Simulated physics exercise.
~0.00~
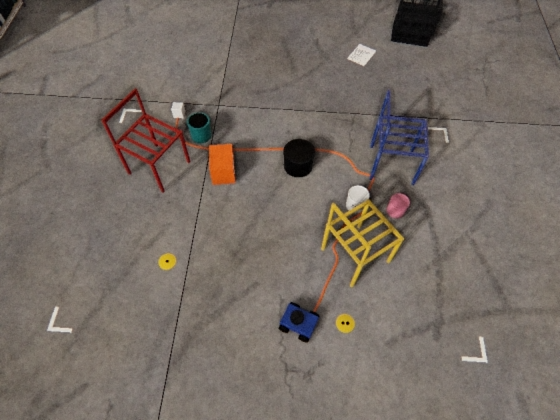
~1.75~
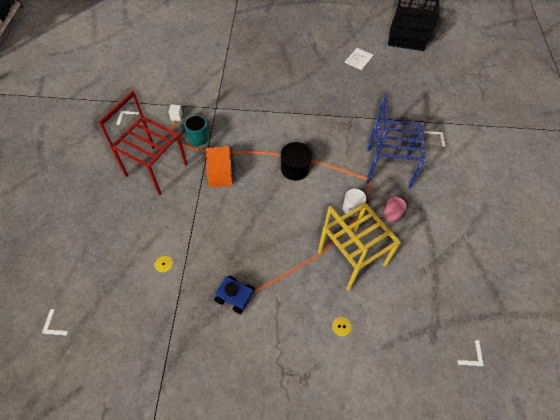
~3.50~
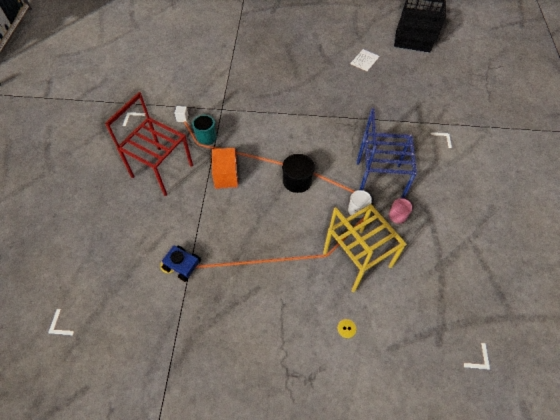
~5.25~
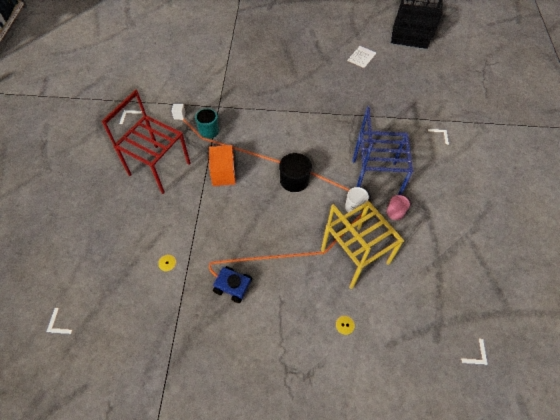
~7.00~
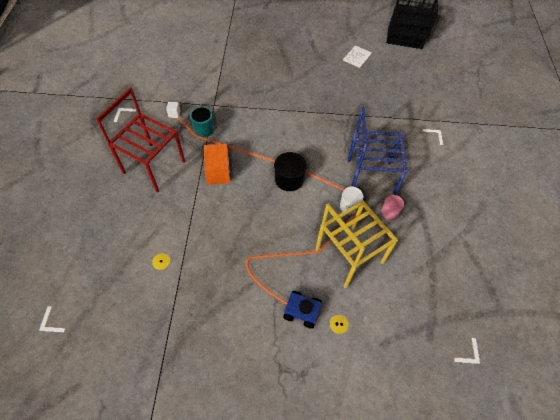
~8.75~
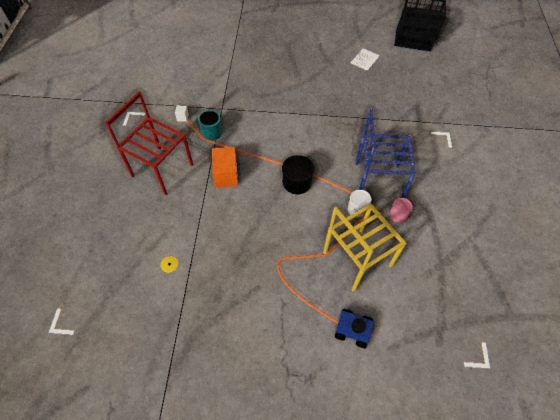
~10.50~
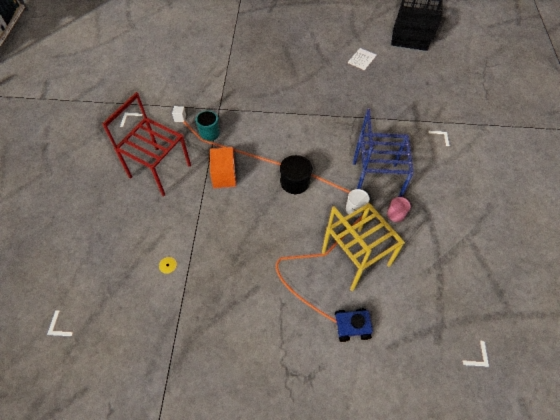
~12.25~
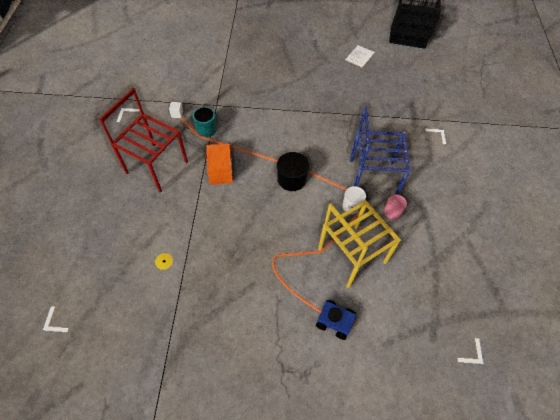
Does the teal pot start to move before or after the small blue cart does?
The teal pot starts to move after the cart. The cart is already rolling left while the pot stays in place, and the pot shifts slightly only later, as the cart heads back right.
